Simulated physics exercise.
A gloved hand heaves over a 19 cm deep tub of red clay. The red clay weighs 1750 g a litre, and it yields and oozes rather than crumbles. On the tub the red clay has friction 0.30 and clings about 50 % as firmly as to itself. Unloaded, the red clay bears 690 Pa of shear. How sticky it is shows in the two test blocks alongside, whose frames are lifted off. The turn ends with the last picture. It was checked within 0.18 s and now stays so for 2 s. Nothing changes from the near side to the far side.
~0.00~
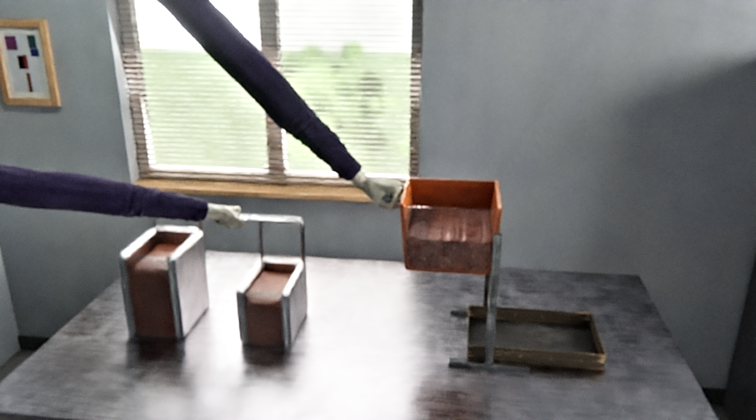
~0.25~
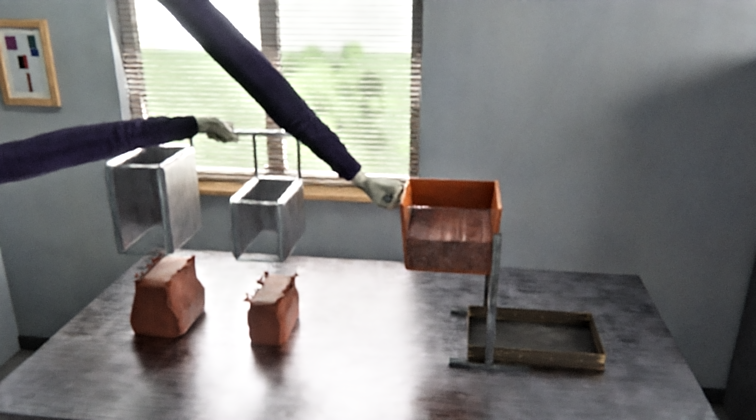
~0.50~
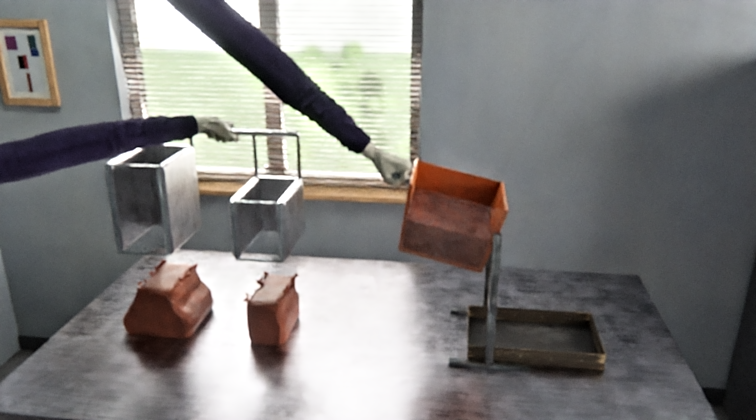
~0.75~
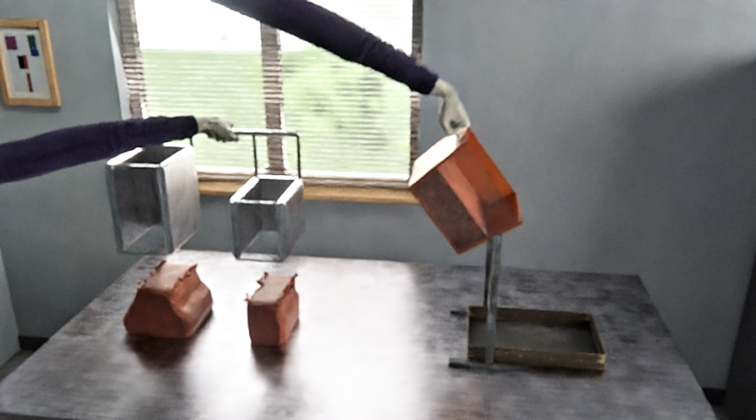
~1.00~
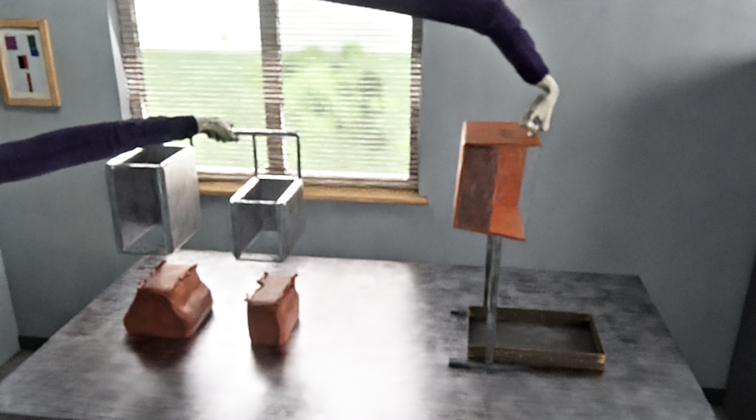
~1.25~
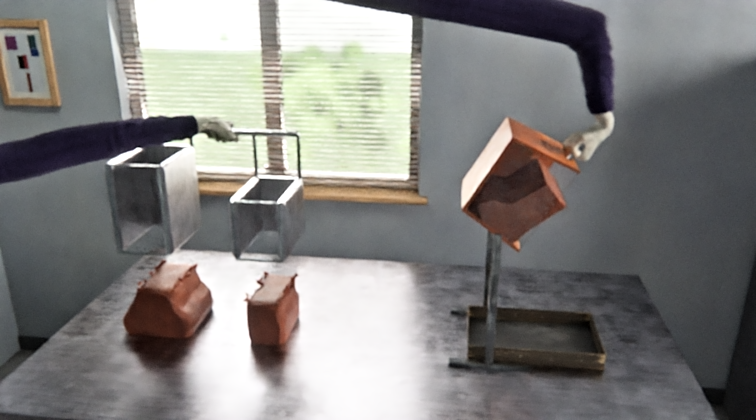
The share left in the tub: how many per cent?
Close to 0 per cent.
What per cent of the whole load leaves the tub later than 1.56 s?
About 0 %.
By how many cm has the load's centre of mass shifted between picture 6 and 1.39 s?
Roughly 18 cm.
By 1.39 s, the tub is at 121 degrees and holds 26 %.
By 1.56 s, the tub is at 121 degrees and holds 0 %.
By 1.73 s, the tub is at 121 degrees and holds 0 %.
By 1.90 s, the tub is at 121 degrees and holds 0 %.
By 3.25 s, at the end, the tub is at 121 degrees and holds 0 %.
